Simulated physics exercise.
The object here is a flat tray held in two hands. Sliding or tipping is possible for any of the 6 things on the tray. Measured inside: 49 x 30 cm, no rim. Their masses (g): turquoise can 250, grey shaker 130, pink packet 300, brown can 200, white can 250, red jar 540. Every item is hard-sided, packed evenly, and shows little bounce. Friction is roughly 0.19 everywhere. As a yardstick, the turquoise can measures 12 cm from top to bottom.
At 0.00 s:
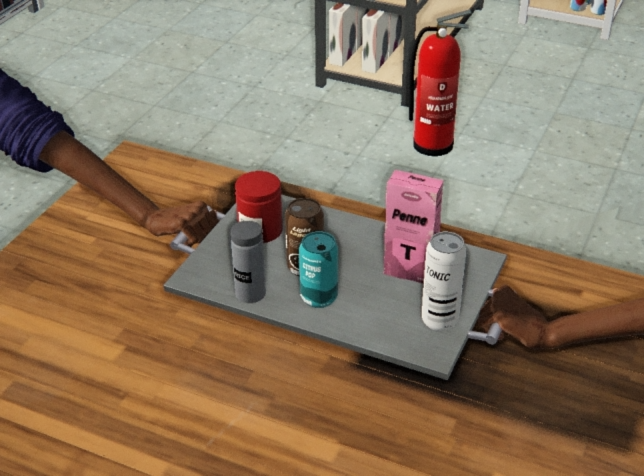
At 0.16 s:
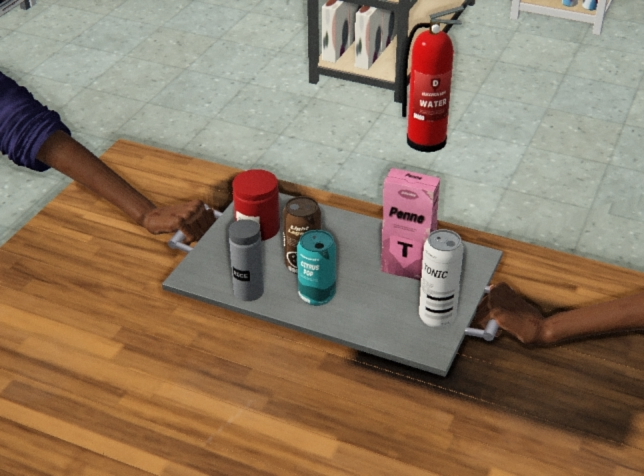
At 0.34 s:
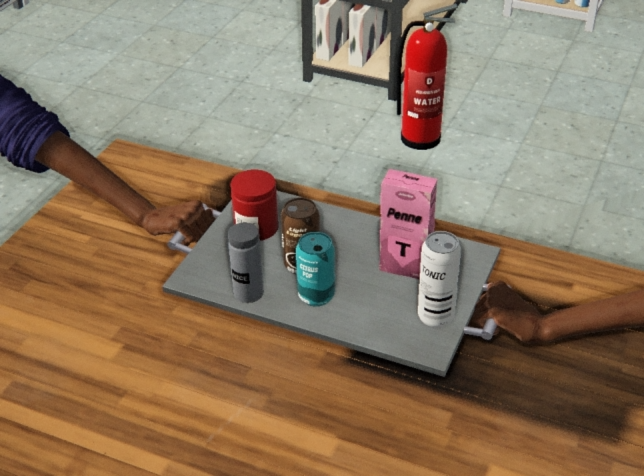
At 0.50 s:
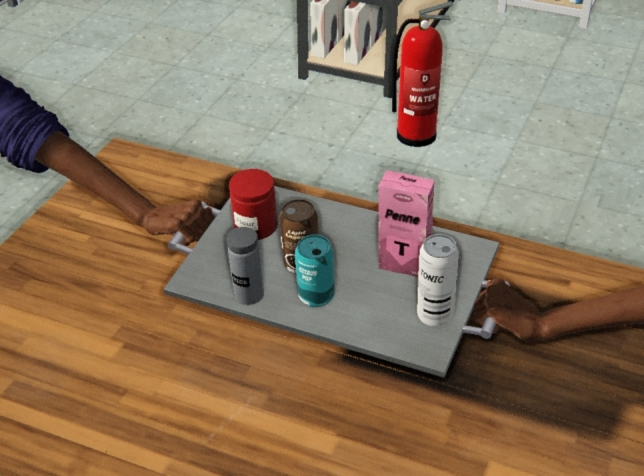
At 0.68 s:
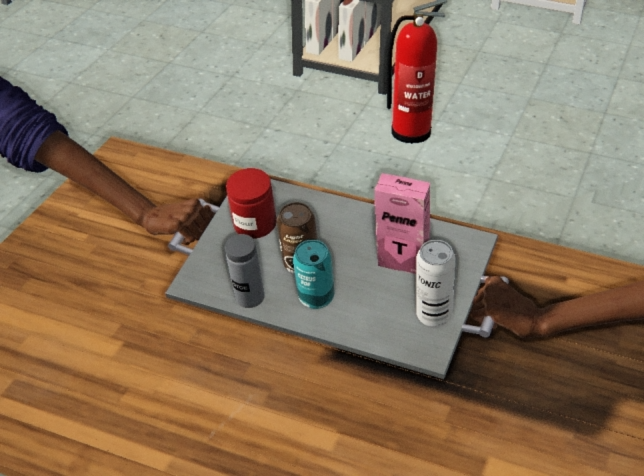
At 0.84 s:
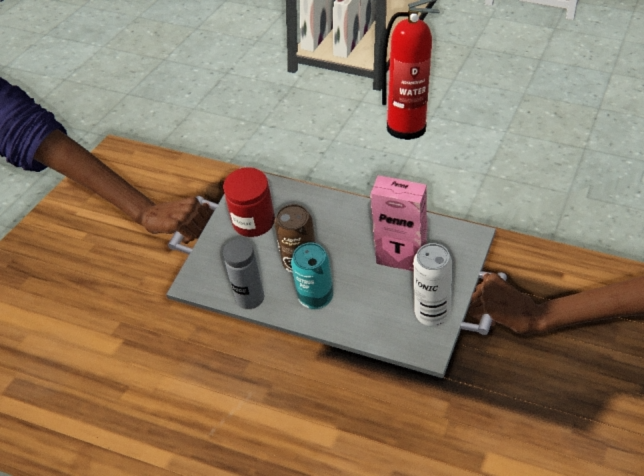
Two hands held a gray tray of cans, jars and a pink packet level above a wooden table, then gradually tilted its near edge down while the items stayed standing in their places.
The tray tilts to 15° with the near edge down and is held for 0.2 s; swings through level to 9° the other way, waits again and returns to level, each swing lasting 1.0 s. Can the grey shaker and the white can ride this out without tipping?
In order: Grey shaker: Down; white can: Down.
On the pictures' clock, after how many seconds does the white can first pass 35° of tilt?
I'd put it at some 1.5 s.
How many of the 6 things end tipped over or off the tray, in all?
Total count: 6.
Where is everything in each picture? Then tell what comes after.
Tray level; grey shaker (249, 262); white can (443, 283), in the first frame.
Tray level; brown can (303, 237); red jar (257, 205), in the second frame.
Tray at 2°, near edge down; turquoise can (316, 270); pink packet (407, 226), in the third frame.
Tray at 5°, near edge down; brown can (300, 238); red jar (254, 204), in the fourth frame.
Tray at 10°, near edge down; turquoise can (314, 276); pink packet (403, 226), in the fifth frame.
Tray at 13°, near edge down; grey shaker (244, 275); white can (433, 287), in the sixth frame.
By 1.34 s, tray at 15°, near edge down; turquoise can, grey shaker and white can now off the tray; pink packet 11 cm from its spot; brown can 10 cm from its spot.
By 1.54 s, tray at 12°, near edge down; pink packet and brown can now off the tray; red jar 19 cm from its spot.
By 1.84 s, tray at 1°, near edge down; red jar now off the tray.
By 2.34 s, tray at 9°, far edge down.
When it is over (4.0 s), off the tray and tipped over, turquoise can, grey shaker, pink packet, brown can, white can and red jar. In the last view, grey shaker near (197, 429).
